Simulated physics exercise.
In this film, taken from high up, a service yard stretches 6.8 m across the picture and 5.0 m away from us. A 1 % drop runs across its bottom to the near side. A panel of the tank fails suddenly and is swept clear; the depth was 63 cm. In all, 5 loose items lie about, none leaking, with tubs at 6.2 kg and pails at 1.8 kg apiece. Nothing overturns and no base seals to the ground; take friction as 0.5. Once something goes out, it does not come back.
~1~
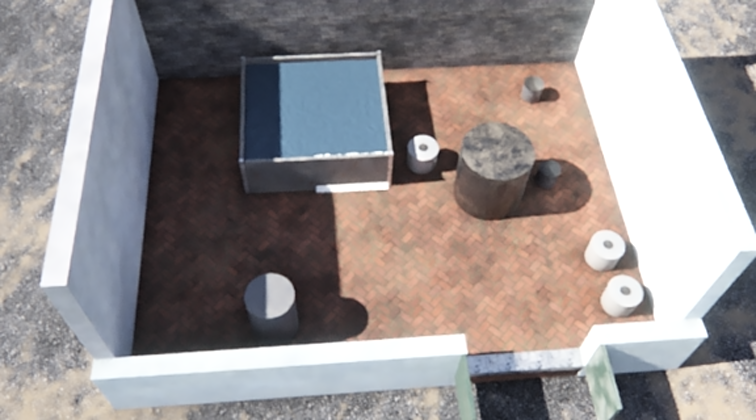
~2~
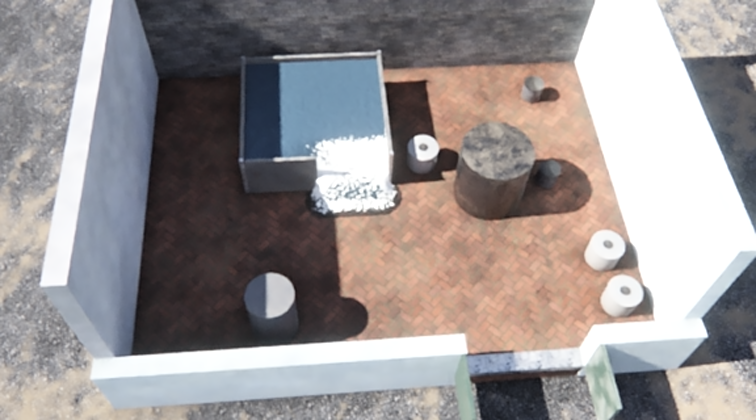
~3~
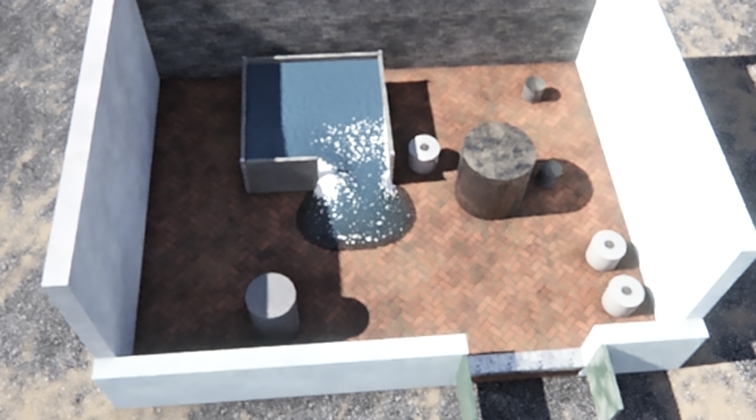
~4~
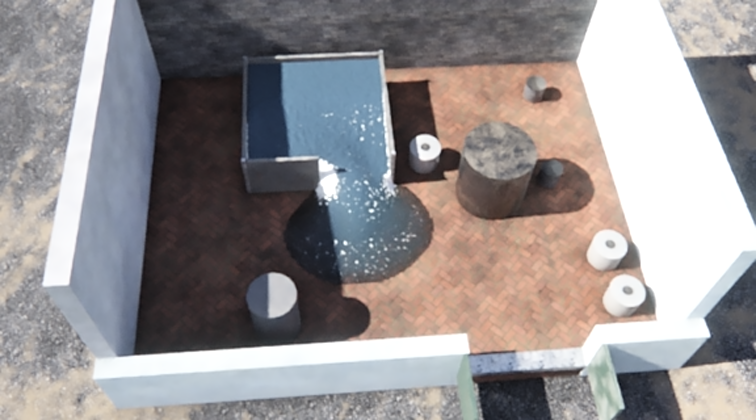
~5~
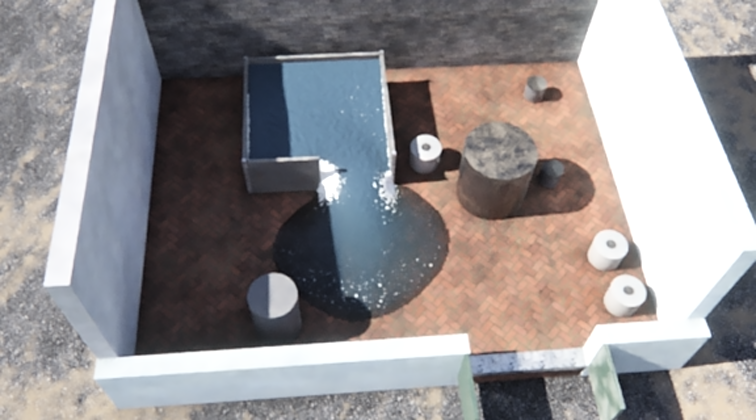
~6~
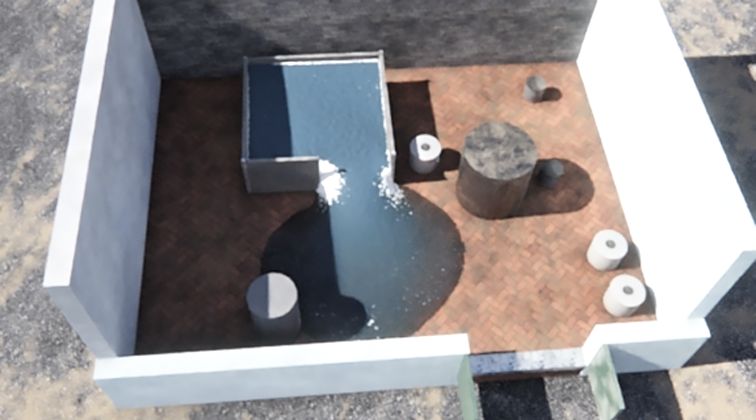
The footage shows a walled, brick-paved yard seen from above, where part of a water tank's near side gives way and water pours out, spreading in a widening dark pool toward the near wall while the surrounding containers stay put.
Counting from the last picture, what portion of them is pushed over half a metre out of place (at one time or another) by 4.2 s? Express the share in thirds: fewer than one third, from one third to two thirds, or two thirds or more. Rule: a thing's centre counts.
Expect the count to work out between the two bands' ends.
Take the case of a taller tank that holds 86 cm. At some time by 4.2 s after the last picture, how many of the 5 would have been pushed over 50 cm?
The answer would then be 4.
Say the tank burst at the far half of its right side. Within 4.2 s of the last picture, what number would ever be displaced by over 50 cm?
That gives 4 of them.
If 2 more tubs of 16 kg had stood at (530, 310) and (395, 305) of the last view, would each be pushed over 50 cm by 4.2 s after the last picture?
One by one I'd say farther than that and farther than that.
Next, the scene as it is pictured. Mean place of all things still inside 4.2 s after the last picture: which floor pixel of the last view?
That lands at roughly (516, 162).
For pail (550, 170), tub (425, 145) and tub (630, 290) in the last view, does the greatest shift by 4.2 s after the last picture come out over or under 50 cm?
First falling below it, second falling below it, third exceeding it.
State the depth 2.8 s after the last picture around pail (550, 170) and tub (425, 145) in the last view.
Depth approx. 0 cm / 0 cm.
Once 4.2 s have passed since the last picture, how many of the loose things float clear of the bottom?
Count: 1.
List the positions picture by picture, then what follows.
The first frame shows a tub at (625, 291) rests on the ground; a pail at (550, 168), on the bottom; water covers 3.8 m2; 0 of 5 have shifted.
The second frame shows a tub at (625, 291), on the bottom; a pail at (550, 168) rests on the ground; water covers 4.4 m2; 0 of 5 have shifted.
The third frame shows a tub at (626, 291) rests on the ground; a pail at (551, 168) rests on the ground; water covers 5.2 m2; 0 of 5 have shifted.
The fourth frame shows a tub at (628, 290) rests on the ground; a pail at (552, 168) rests on the ground; water covers 6.3 m2; 0 of 5 have shifted.
The fifth frame shows a tub at (628, 290) rests on the ground; a pail at (553, 168), on the bottom; 7.6 m2 under water; 0 of 5 have shifted.
The sixth frame shows a tub at (628, 290), on the bottom; a pail at (552, 168) rests on the ground; 9.0 m2 under water; 0 of 5 have shifted.
Then, 0.4 s after the last picture 0 of 5 are over 50 cm from their spots; 0 afloat.
Then, 1.5 s after the last picture 0 of 5 are over 50 cm from their spots; 0 afloat.
Then, 2.8 s after the last picture 0 of 5 are over 50 cm from their spots; 1 afloat.
Then, 4.2 s after the last picture 2 of 5 are over 50 cm from their spots, and 2 have been at some point; 1 afloat.
